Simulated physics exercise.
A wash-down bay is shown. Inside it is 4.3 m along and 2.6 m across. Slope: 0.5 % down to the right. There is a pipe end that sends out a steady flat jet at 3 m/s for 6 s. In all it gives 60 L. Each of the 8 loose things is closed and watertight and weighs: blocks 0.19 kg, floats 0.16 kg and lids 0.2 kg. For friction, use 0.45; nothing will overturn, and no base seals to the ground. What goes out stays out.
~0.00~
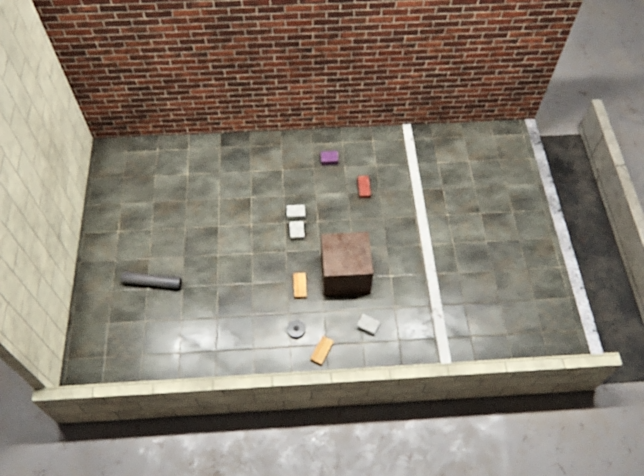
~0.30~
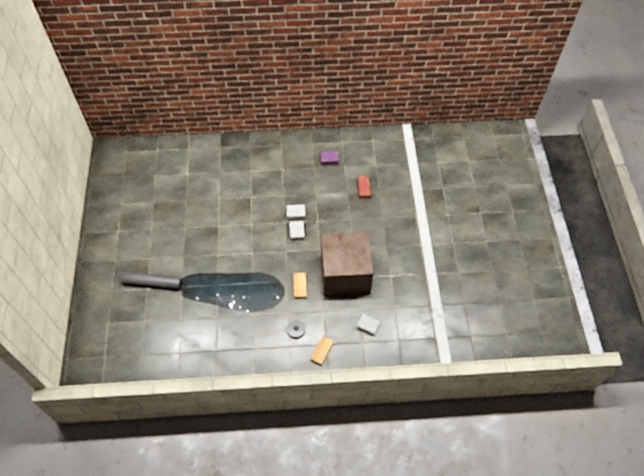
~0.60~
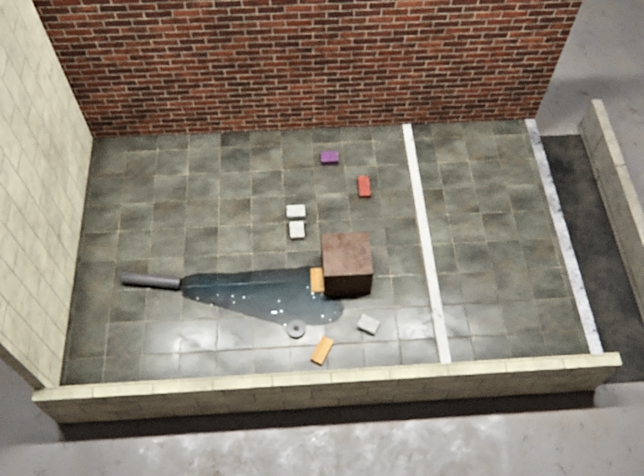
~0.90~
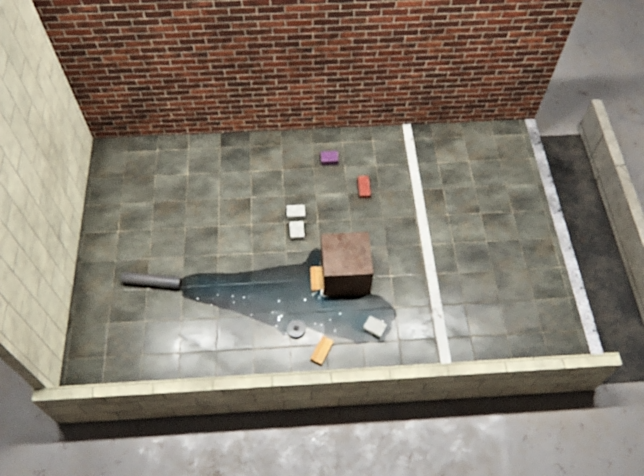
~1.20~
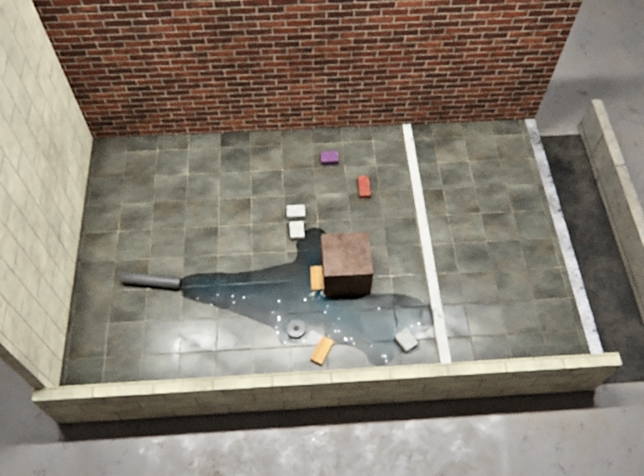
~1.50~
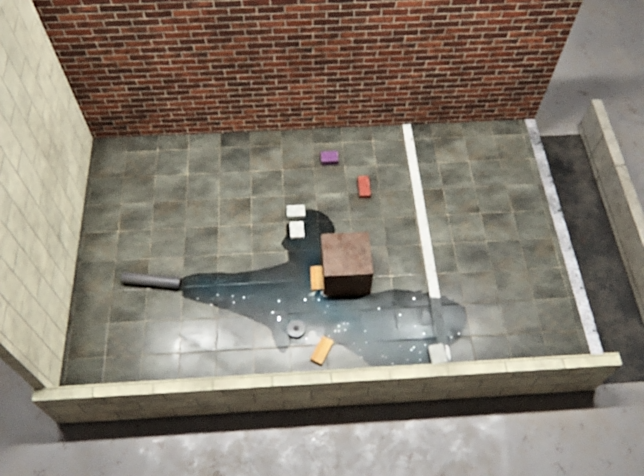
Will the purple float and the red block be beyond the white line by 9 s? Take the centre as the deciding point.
Result: Purple float remains behind; red block remains behind.
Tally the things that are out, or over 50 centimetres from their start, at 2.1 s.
1 of them.
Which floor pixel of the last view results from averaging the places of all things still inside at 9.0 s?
The centre sits near (311, 238).
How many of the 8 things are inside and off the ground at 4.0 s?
The number is 1.
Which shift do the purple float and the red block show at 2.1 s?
0 and 0 cm or so by then.
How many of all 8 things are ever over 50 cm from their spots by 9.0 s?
1.
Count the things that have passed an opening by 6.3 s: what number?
My tally comes to 1.
After 2.1 s the purple float is near (330, 156), 0.0 m from its start, aground; the red block is near (364, 186), 0.0 m from its start, aground; 1 of 8 are over the mark; 1 afloat.
After 4.0 s the purple float is near (330, 156), 0.0 m from its start, aground; the red block is near (364, 186), 0.0 m from its start, aground; 1 of 8 are over the mark; 1 afloat.
After 6.3 s the purple float is near (330, 156), 0.0 m from its start, aground; the red block is near (364, 186), 0.0 m from its start, aground; 1 of 8 are over the mark; 1 afloat.
After 9.0 s the purple float is near (330, 154), 0.0 m from its start, aground; the red block is near (364, 186), 0.0 m from its start, aground; 1 of 8 are over the mark; 0 afloat.
